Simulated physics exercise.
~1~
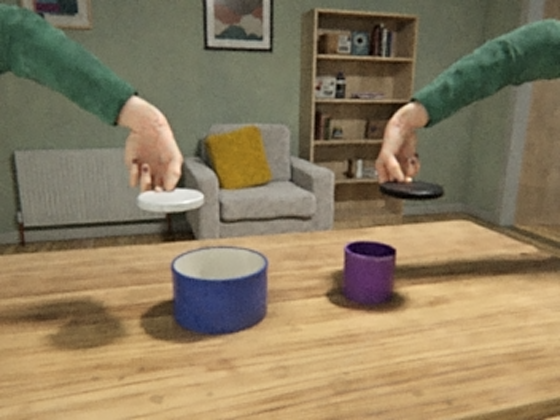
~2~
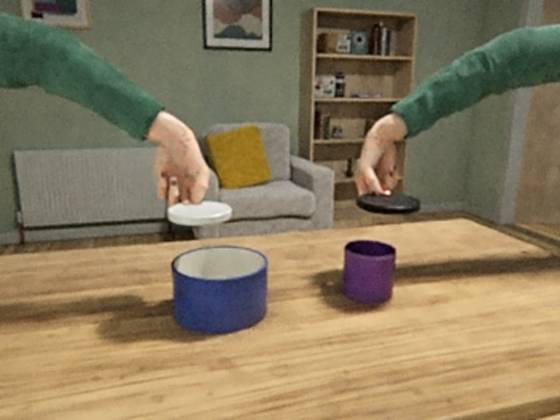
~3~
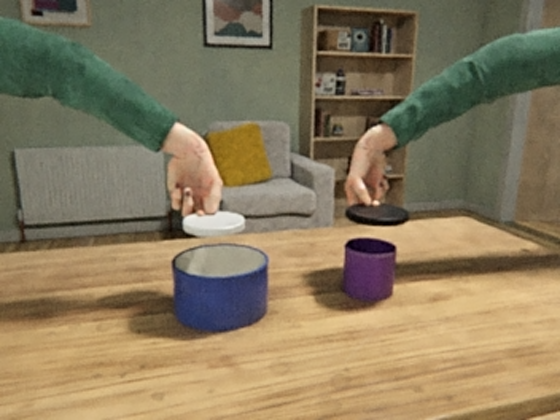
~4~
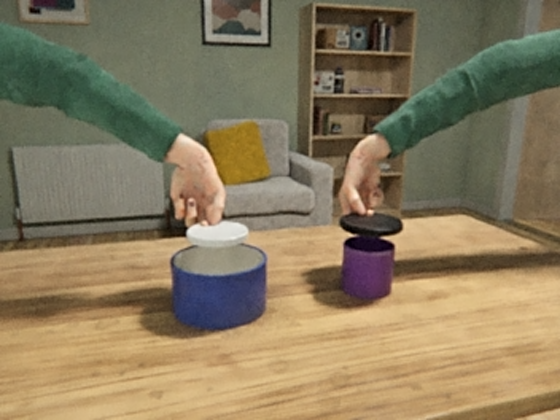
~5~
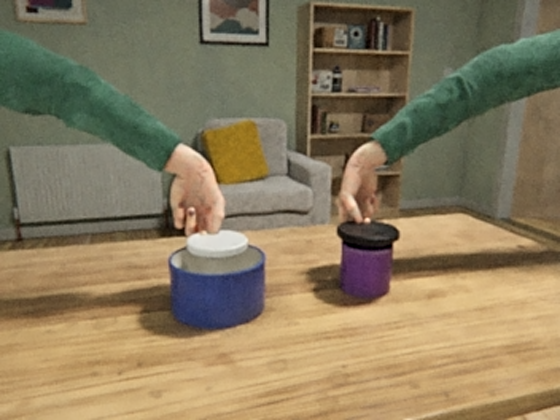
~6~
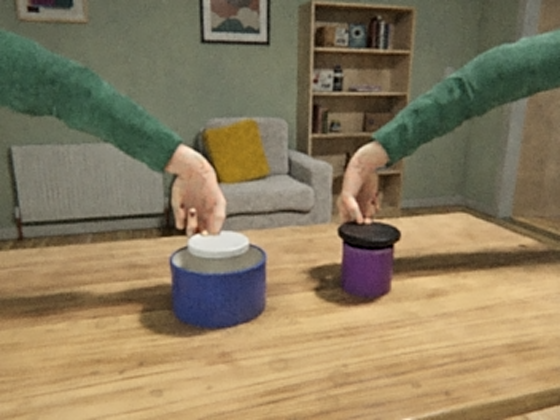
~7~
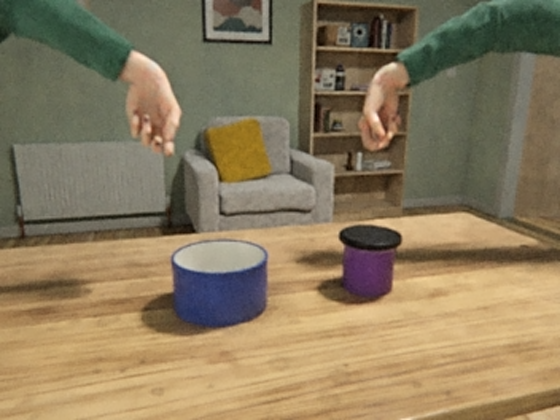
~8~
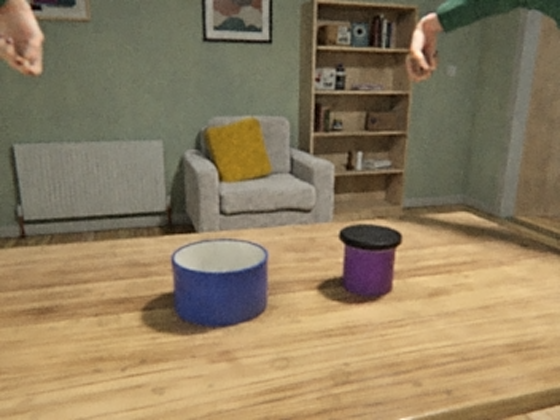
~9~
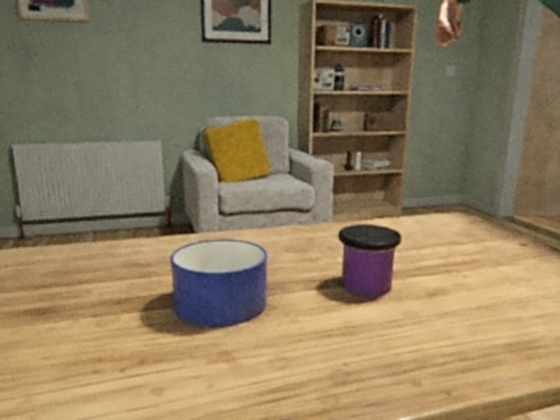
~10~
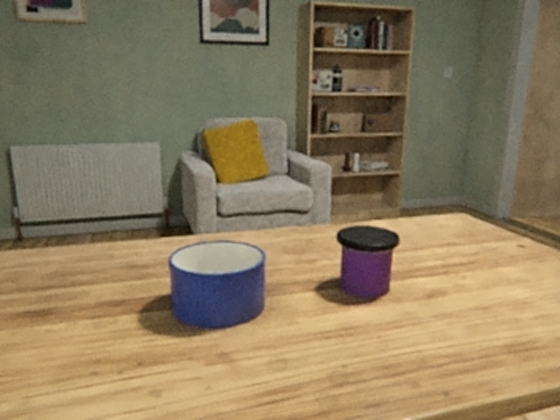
Two hands in green sleeves hold flat discs, a white one on the left and a black one on the right, above two open pots on a wooden table, seen from across the tabletop in a slightly swaying view. The wide blue pot stands left of a smaller purple one, with a grey armchair, yellow cushion, radiator and bookcase behind. The hands move inward and lower the discs toward the openings, then pause. Both hands let go and draw back out of view. The white disc drops inside the blue pot, out of sight, while the black disc stays resting on the purple pot's rim.
